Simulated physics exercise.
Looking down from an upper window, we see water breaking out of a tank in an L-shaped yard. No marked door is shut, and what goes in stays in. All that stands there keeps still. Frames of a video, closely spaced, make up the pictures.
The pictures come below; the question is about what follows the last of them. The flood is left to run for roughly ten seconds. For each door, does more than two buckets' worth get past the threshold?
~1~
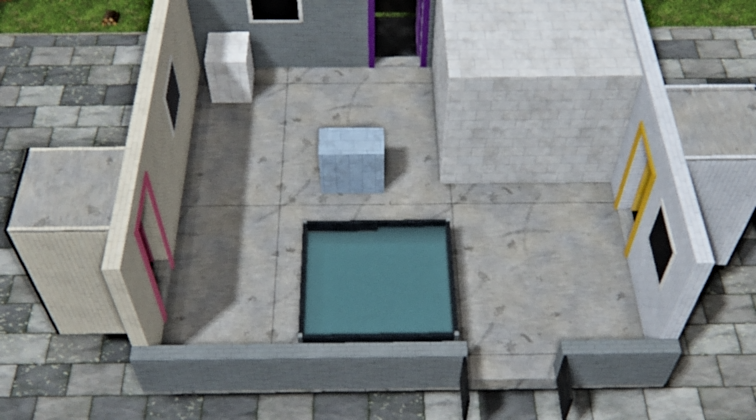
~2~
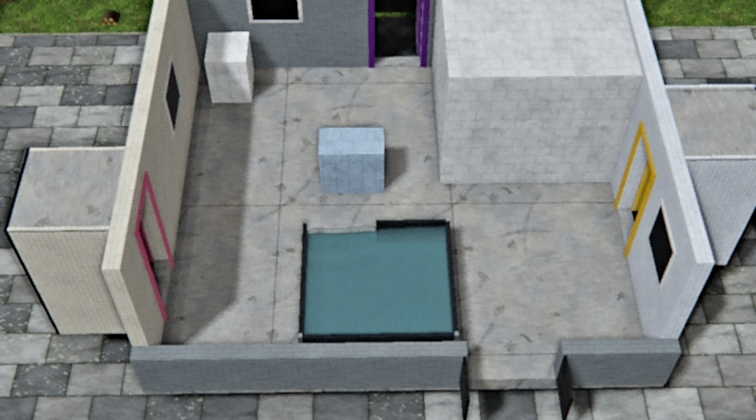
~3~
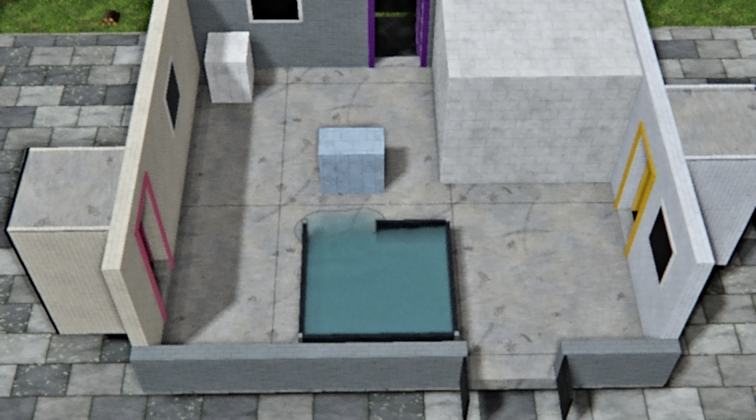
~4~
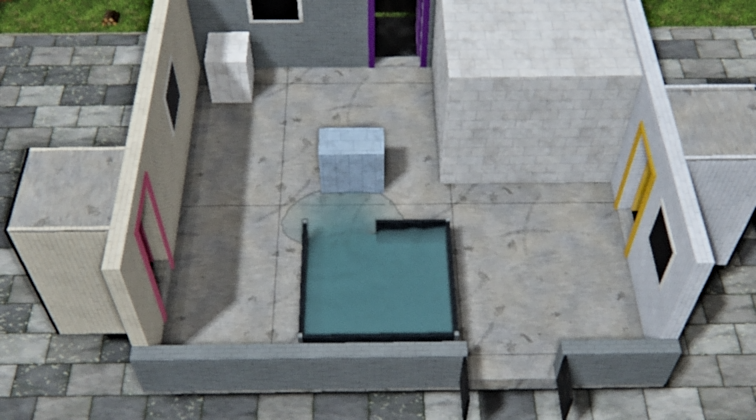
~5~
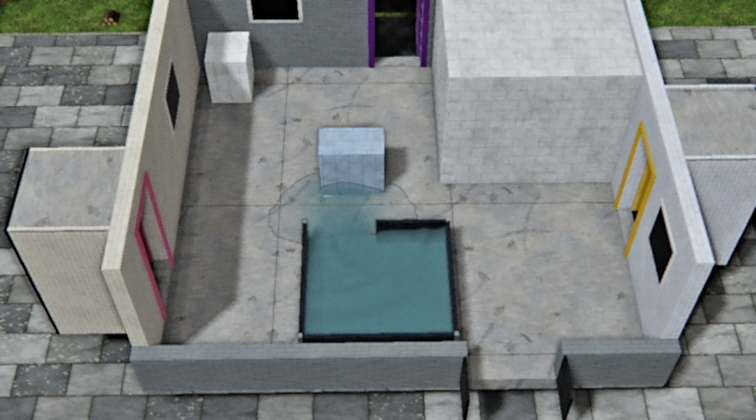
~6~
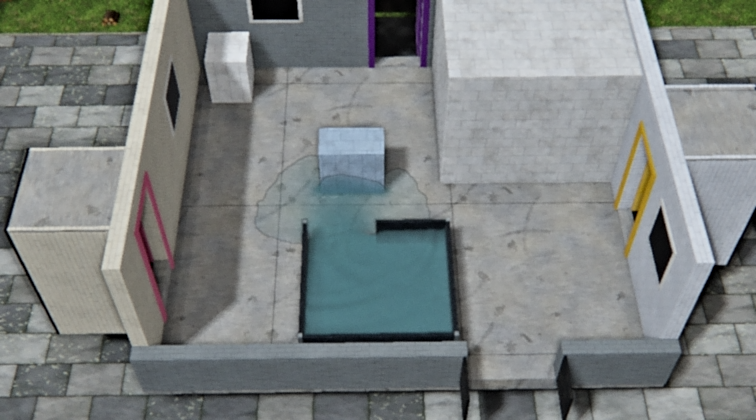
Door by door: The purple door - yes; the pink door - no; the yellow door - yes.
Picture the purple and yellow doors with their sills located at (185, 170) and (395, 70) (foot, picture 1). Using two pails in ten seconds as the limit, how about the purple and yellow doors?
Briefly, the purple door comes in over while the yellow door comes in over.
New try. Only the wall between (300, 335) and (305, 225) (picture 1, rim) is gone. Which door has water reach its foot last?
Answer: The yellow-painted one.
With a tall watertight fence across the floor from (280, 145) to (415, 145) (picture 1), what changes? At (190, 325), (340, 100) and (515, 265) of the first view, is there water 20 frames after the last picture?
Untouched, untouched, soaked.
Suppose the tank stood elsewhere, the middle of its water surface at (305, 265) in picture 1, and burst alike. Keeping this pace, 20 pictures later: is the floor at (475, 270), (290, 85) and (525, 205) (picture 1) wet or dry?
Bone-dry, soaked, bone-dry.
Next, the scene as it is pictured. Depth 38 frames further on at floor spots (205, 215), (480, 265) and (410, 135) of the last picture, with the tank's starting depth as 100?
In order: Roughly 14, 2 and 4 in a hundred.
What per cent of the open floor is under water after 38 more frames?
Estimated share: About 80 %.
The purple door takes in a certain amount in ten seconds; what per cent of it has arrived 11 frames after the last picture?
Share by then: About 0 in a hundred.
A moment on, water covers 15 % of the floor; the purple door not reached, the pink door not reached, the yellow door not reached.
Next, water covers 40 % of the floor; the purple door not reached, the pink door not reached, the yellow door not reached.
Then, water covers 55 % of the floor; the purple door wet at the sill, nothing in, the pink door wet at the sill, nothing in, the yellow door under two buckets in.
Later, water covers 80 % of the floor; the purple door under two buckets in, the pink door wet at the sill, nothing in, the yellow door over two buckets in.
In the end, water covers 95 % of the floor; the purple door far over two buckets in, the pink door wet at the sill, nothing in, the yellow door far over two buckets in.
